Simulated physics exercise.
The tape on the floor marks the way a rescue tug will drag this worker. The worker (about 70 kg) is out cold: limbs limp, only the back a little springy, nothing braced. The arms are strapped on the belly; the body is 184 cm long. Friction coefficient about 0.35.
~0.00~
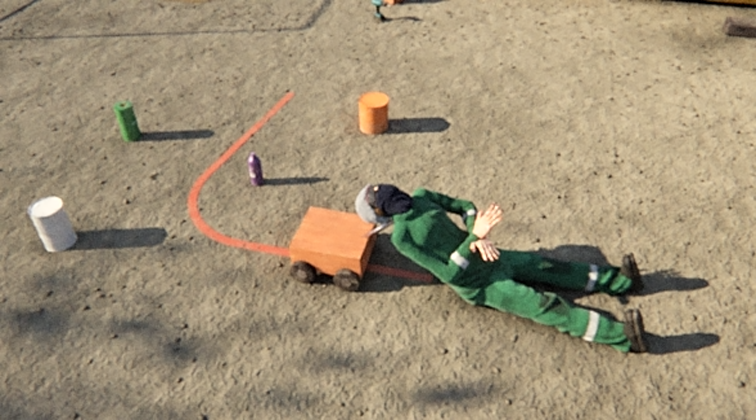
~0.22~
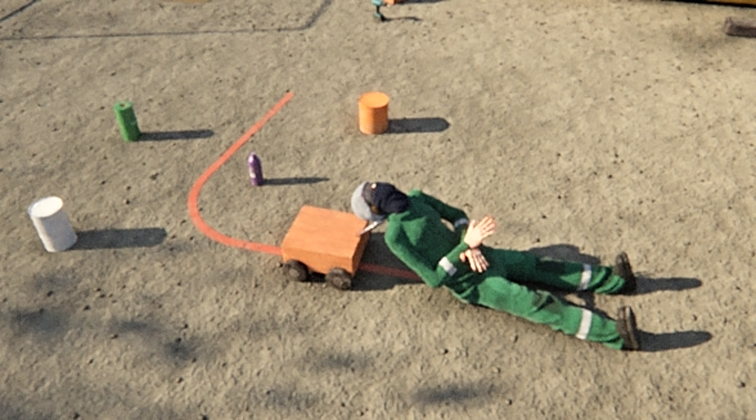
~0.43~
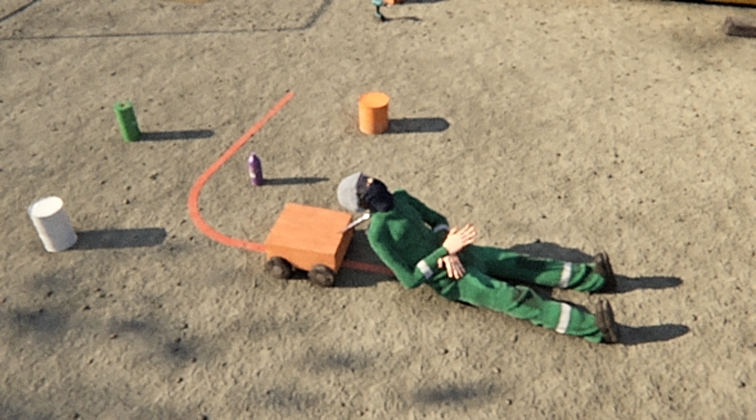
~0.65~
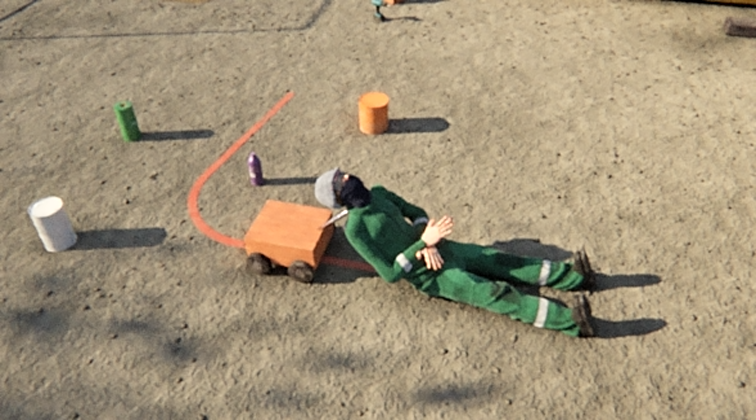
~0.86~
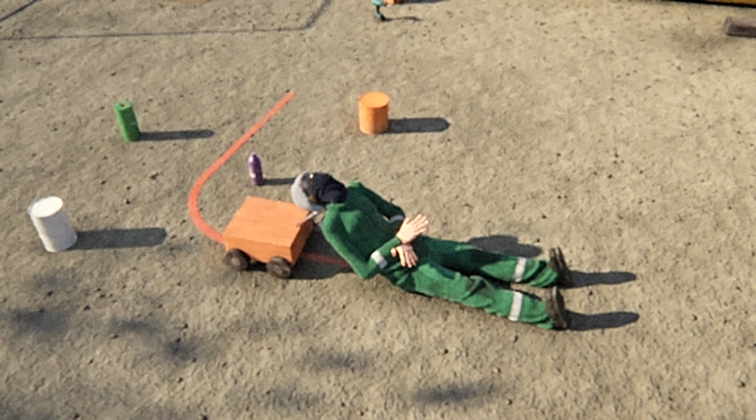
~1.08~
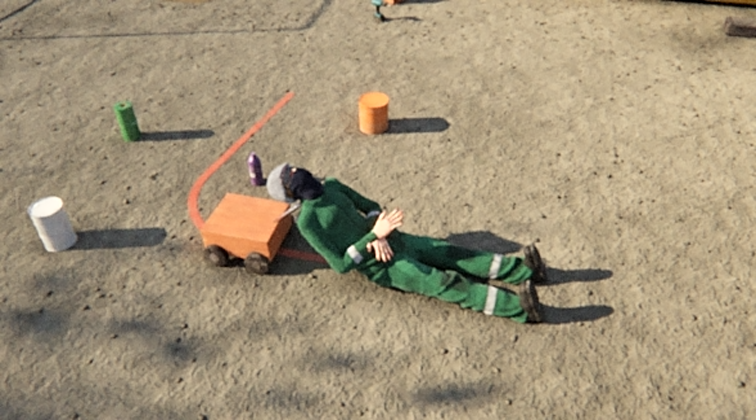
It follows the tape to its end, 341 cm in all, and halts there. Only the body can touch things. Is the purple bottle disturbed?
In the end the purple bottle moves.
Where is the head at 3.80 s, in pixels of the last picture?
Near (233, 77).
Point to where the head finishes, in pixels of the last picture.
At about (293, 29).
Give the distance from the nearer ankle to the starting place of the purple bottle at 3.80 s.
About 70 cm.
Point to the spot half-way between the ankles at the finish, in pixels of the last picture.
Near (239, 175).
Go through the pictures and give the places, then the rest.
The first frame shows purple bottle (256, 169), white bin (53, 224), orange bucket (374, 114), end of the tape (290, 95).
The second frame shows purple bottle (256, 169), white bin (53, 224), orange bucket (374, 114); 5 cm covered.
The third frame shows purple bottle (256, 169), white bin (53, 224), orange bucket (374, 114); 16 cm covered.
The fourth frame shows purple bottle (256, 169), white bin (53, 224), orange bucket (374, 114); 29 cm covered.
The fifth frame shows purple bottle (256, 169), white bin (53, 224), orange bucket (374, 114); 44 cm covered.
The sixth frame shows purple bottle (256, 169), white bin (53, 224), orange bucket (374, 114), end of the tape (290, 95); 58 cm covered.
After 2.30 s the purple bottle is where it stood, near (256, 169) in the last picture's view; the white bin where it stood; the nearer ankle is 131 cm from that spot.
After 3.00 s the purple bottle is where it stood, near (256, 169) in the last picture's view; the white bin where it stood; the nearer ankle is 99 cm from that spot.
After 3.80 s the purple bottle is where it stood, near (256, 169) in the last picture's view; the nearer ankle is 71 cm from that spot.
After 4.50 s the purple bottle is 16 cm from where it stood, near (269, 157) in the last picture's view; the nearer ankle is 40 cm from that spot.
By 5.4 s, purple bottle gets knocked; white bin stays put; green post stays put; orange bucket stays put.
